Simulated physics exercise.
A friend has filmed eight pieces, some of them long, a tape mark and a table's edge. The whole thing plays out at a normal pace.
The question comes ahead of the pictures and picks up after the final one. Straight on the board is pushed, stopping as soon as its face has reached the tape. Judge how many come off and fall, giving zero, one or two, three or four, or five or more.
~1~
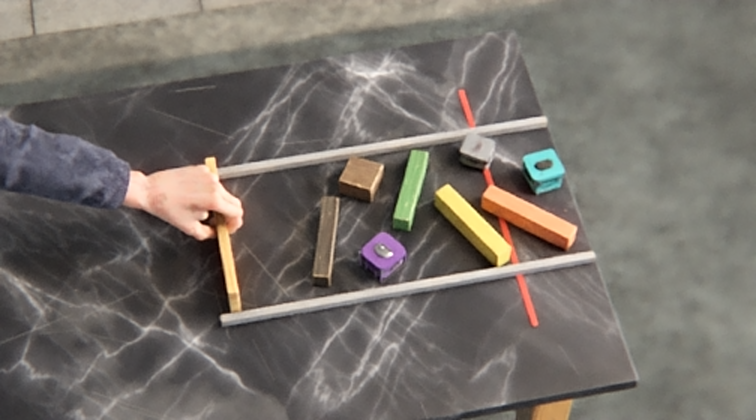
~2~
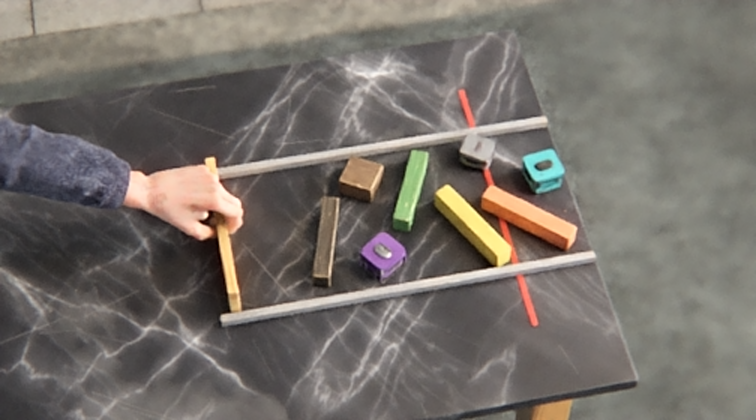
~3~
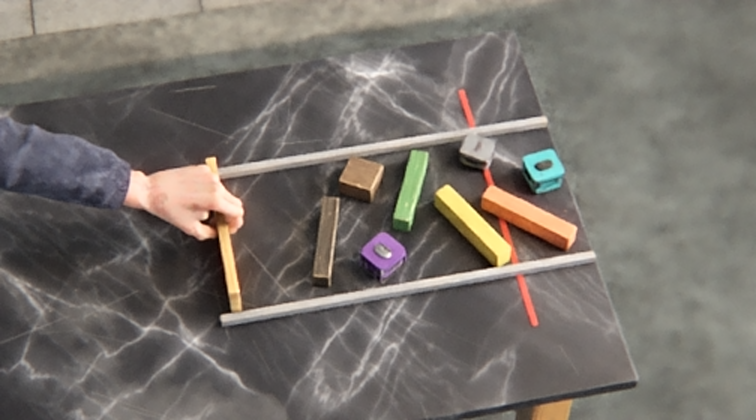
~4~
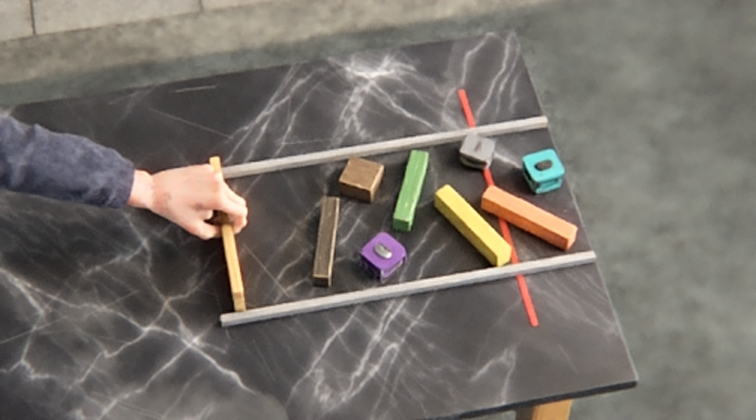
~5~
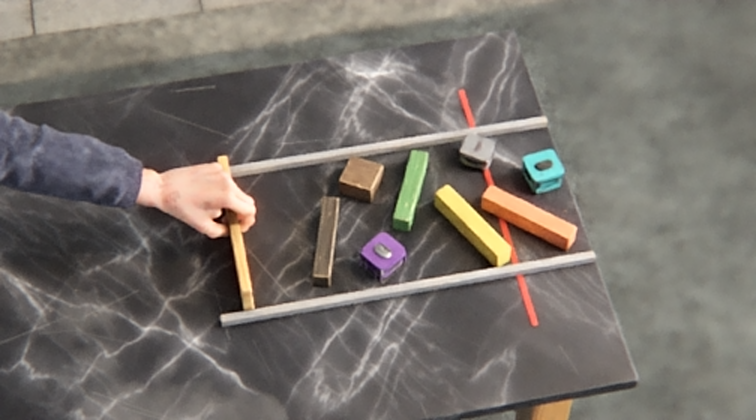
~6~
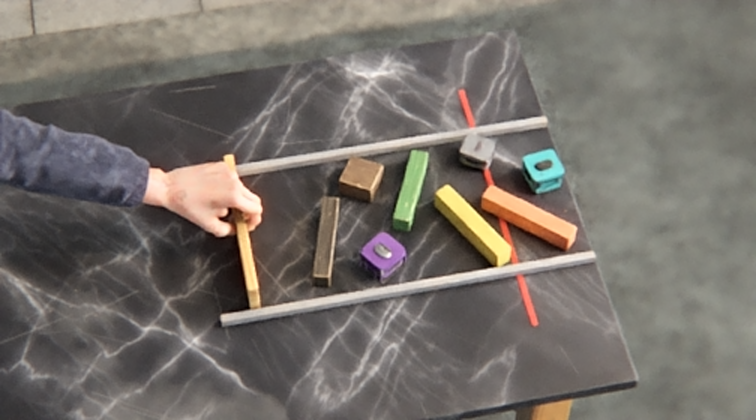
Number falling: One or two.
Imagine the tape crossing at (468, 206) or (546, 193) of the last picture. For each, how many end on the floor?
Respectively 0 and 6.
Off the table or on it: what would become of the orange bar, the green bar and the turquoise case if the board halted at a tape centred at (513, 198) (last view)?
The orange bar is gone. The green bar is still there. The turquoise case is gone.
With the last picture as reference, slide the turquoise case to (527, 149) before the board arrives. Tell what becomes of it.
The turquoise case drops off.
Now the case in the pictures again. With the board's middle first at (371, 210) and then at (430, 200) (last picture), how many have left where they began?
Answer - first 3, then 7.
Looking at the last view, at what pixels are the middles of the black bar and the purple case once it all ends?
Roughly at (509, 210) and at (544, 237), in that order.
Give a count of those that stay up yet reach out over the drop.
The count is 2.
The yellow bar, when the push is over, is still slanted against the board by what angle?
Roughly 5°.
Soon after, none off yet; turquoise case at rest near (543, 172); orange bar at rest near (529, 218); grey case at rest near (477, 153).
At rest, the number that fall off is one or two; fallen, turquoise case.
